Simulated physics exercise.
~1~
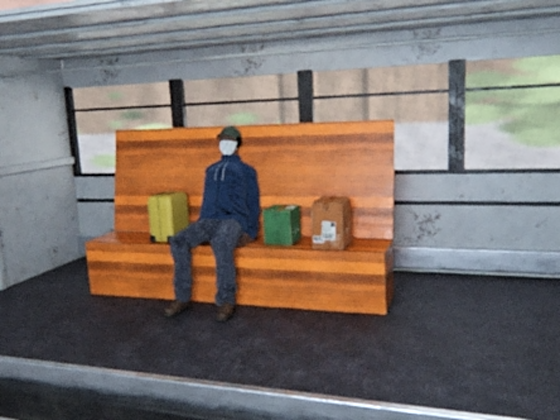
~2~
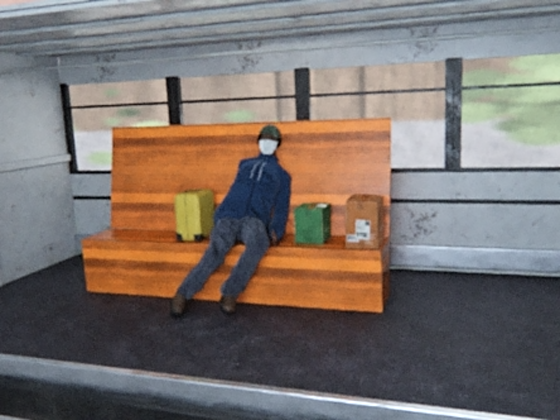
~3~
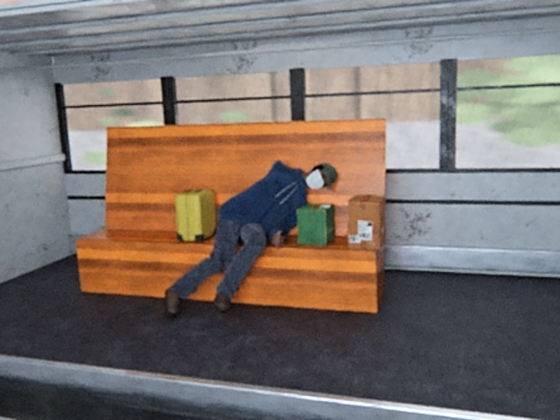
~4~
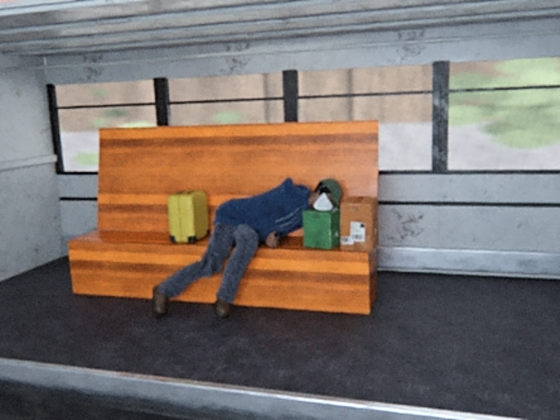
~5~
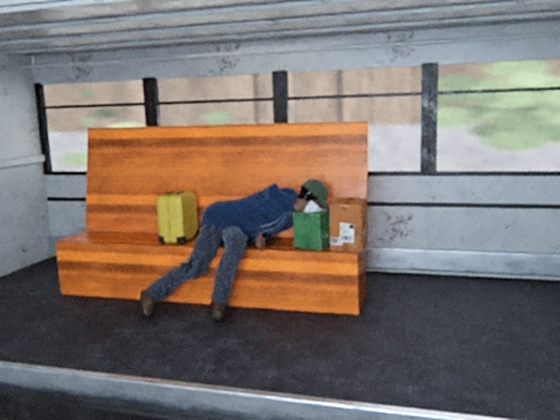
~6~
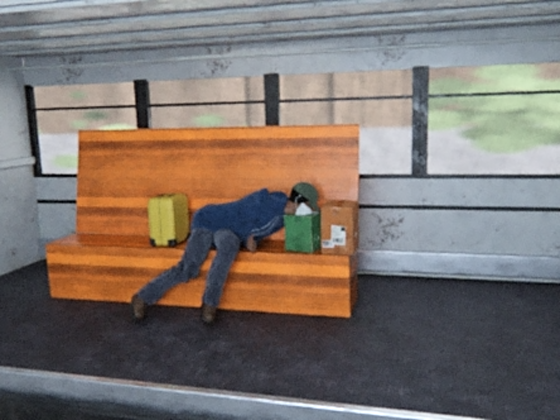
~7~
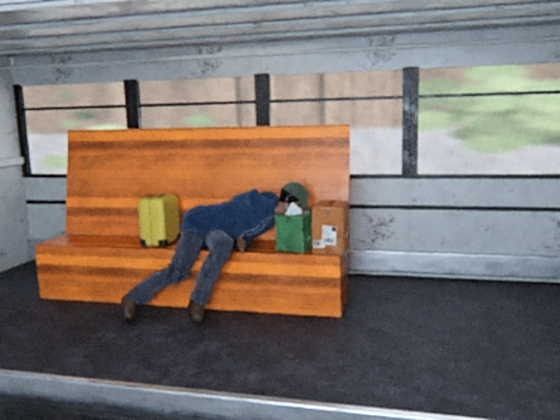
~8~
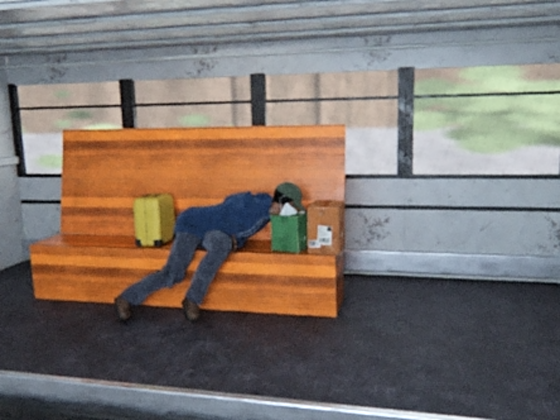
A seated person slides right, topples sideways, and ends slumped over the upright green bag.
